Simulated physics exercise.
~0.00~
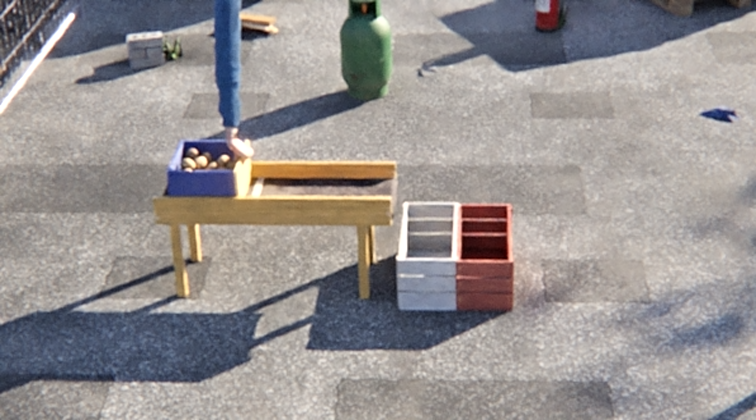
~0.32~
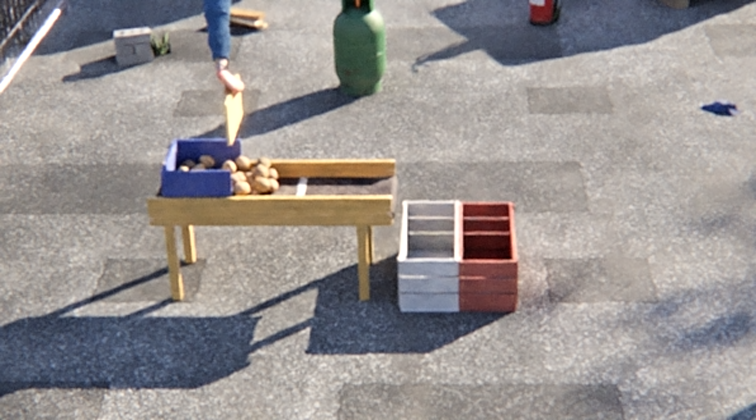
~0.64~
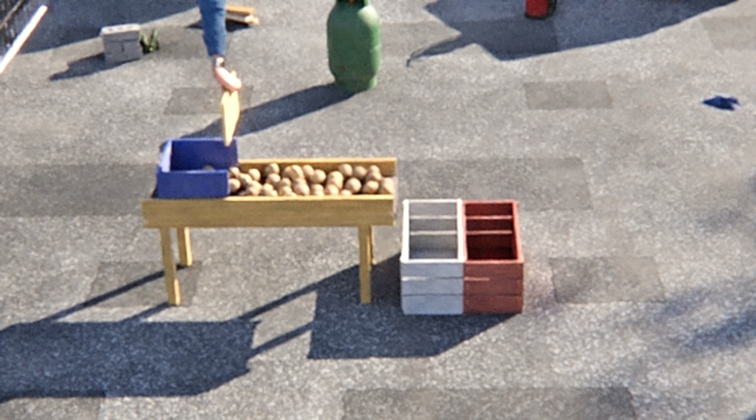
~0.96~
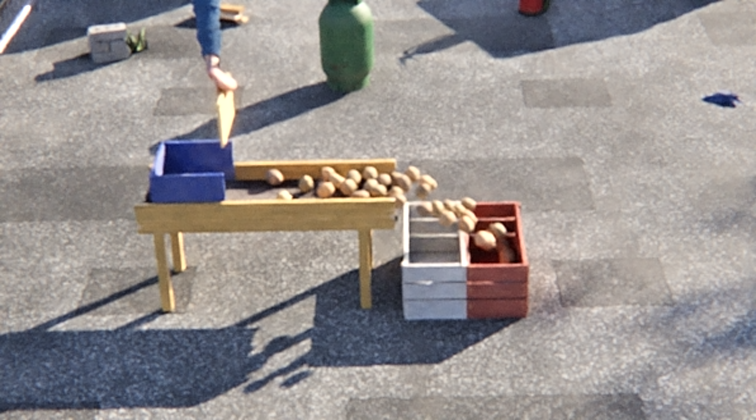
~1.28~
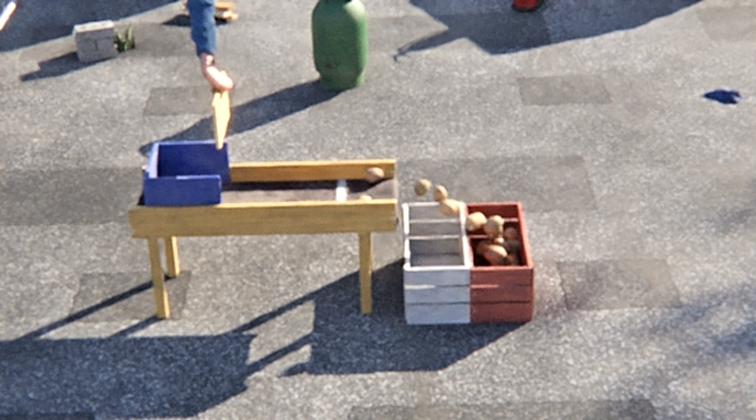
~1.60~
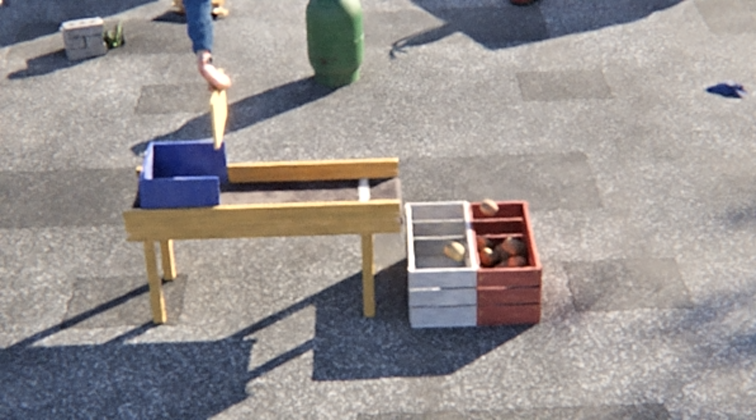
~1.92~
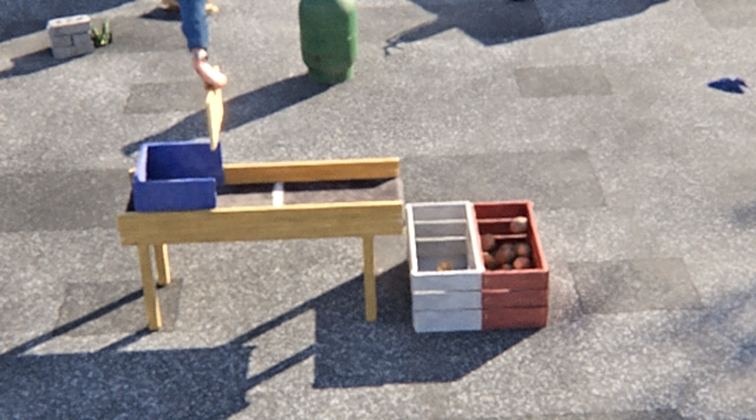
Potatoes spill from a blue pen onto a belt as a hand lifts its gate, ride right in a loose bunch, and fly off the end toward two totes, nearly all landing in the red one beyond while only a few stragglers drop into the nearer white one.
